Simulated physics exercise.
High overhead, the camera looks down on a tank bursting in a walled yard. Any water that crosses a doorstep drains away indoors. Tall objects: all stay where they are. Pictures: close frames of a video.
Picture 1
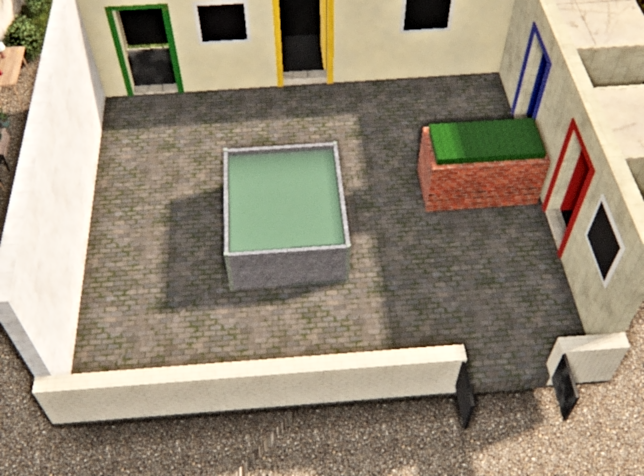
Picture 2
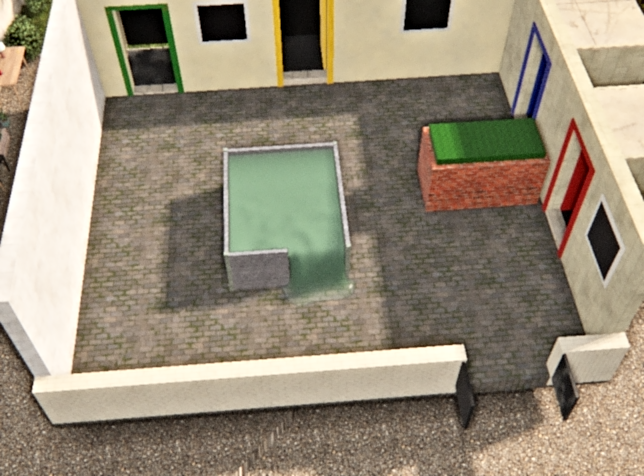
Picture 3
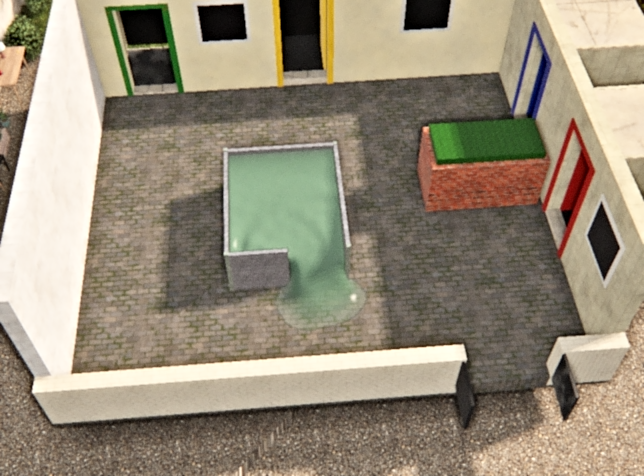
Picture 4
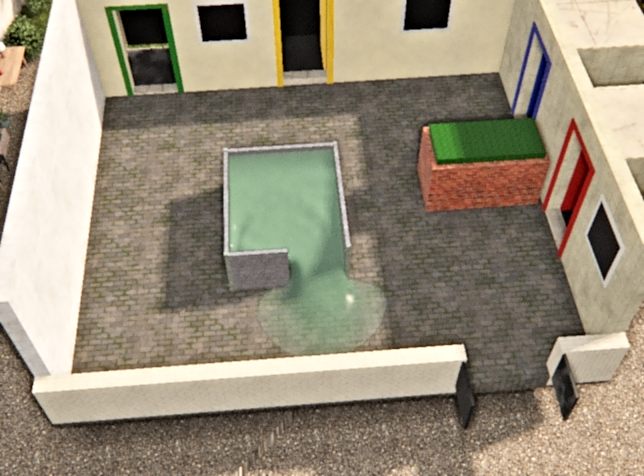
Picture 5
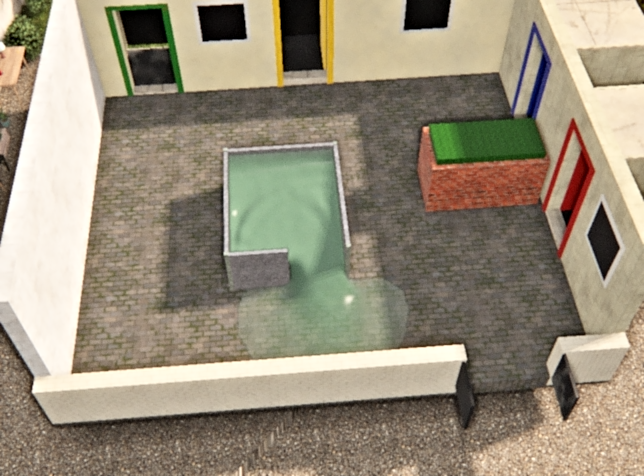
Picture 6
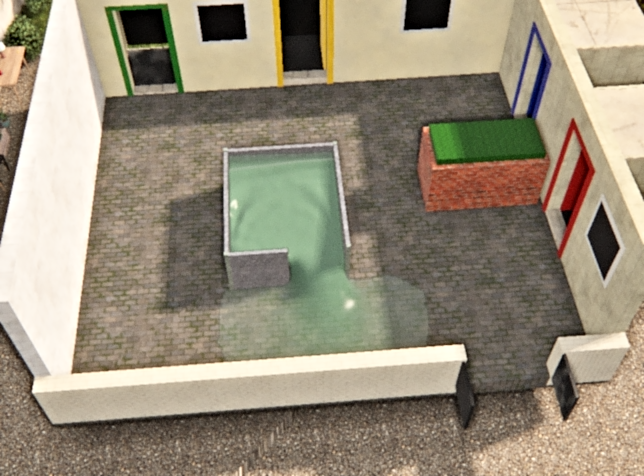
In the video, seen from above, a raised tank of still green water in a walled, paved courtyard opens at its front right corner, and water pours through the gap, spreading in a widening pool toward the low front wall.
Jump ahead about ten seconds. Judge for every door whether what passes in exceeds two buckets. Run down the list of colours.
One by one: Yellow door: Within two buckets. Green door: Exceeds two buckets. Blue door: Within two buckets. Red door: Exceeds two buckets.
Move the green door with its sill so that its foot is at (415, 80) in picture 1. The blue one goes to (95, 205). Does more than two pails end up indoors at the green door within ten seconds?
As I see it, the green door comes in lower.
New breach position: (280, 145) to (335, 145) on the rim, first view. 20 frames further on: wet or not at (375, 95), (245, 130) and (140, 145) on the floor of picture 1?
In turn: Inundated, then inundated, then inundated.
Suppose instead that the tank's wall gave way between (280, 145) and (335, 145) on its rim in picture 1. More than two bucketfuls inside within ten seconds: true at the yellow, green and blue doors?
Then: The yellow one passes that mark; the green one is over; the blue one lets more in.
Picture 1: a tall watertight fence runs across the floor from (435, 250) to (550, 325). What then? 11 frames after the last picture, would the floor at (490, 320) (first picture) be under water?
Spot check: Submerged.
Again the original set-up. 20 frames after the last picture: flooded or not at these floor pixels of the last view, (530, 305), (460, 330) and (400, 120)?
In turn, the points end up soaked, soaked and high and dry.
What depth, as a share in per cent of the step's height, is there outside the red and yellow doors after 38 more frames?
About 180 %, then 0 %.
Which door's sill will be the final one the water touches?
I'd go with the yellow one.
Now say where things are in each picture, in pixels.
In the first frame, still water in the open tank at (284, 199).
In the second frame, water pours out at (317, 268) and has run to (351, 283).
In the third frame, water pours out at (317, 270) and has run to (299, 324).
In the fourth frame, water pours out at (317, 271) and has run to a hidden place.
In the fifth frame, the front is at a hidden place, out from the gap at (317, 271).
In the sixth frame, water pours out at (317, 271) and has run to a hidden place.
A moment on, water covers 15 % of the floor; the yellow door not reached, the green door not reached, the blue door not reached, the red door not reached.
Next, water covers 25 % of the floor; the yellow door not reached, the green door not reached, the blue door not reached, the red door not reached.
Then, water covers 40 % of the floor; the yellow door not reached, the green door not reached, the blue door not reached, the red door wet at the sill, nothing in.
Later, water covers 65 % of the floor; the yellow door not reached, the green door under two buckets in, the blue door wet at the sill, nothing in, the red door over two buckets in.
In the end, water covers 85 % of the floor; the yellow door wet at the sill, nothing in, the green door over two buckets in, the blue door wet at the sill, nothing in, the red door over two buckets in.
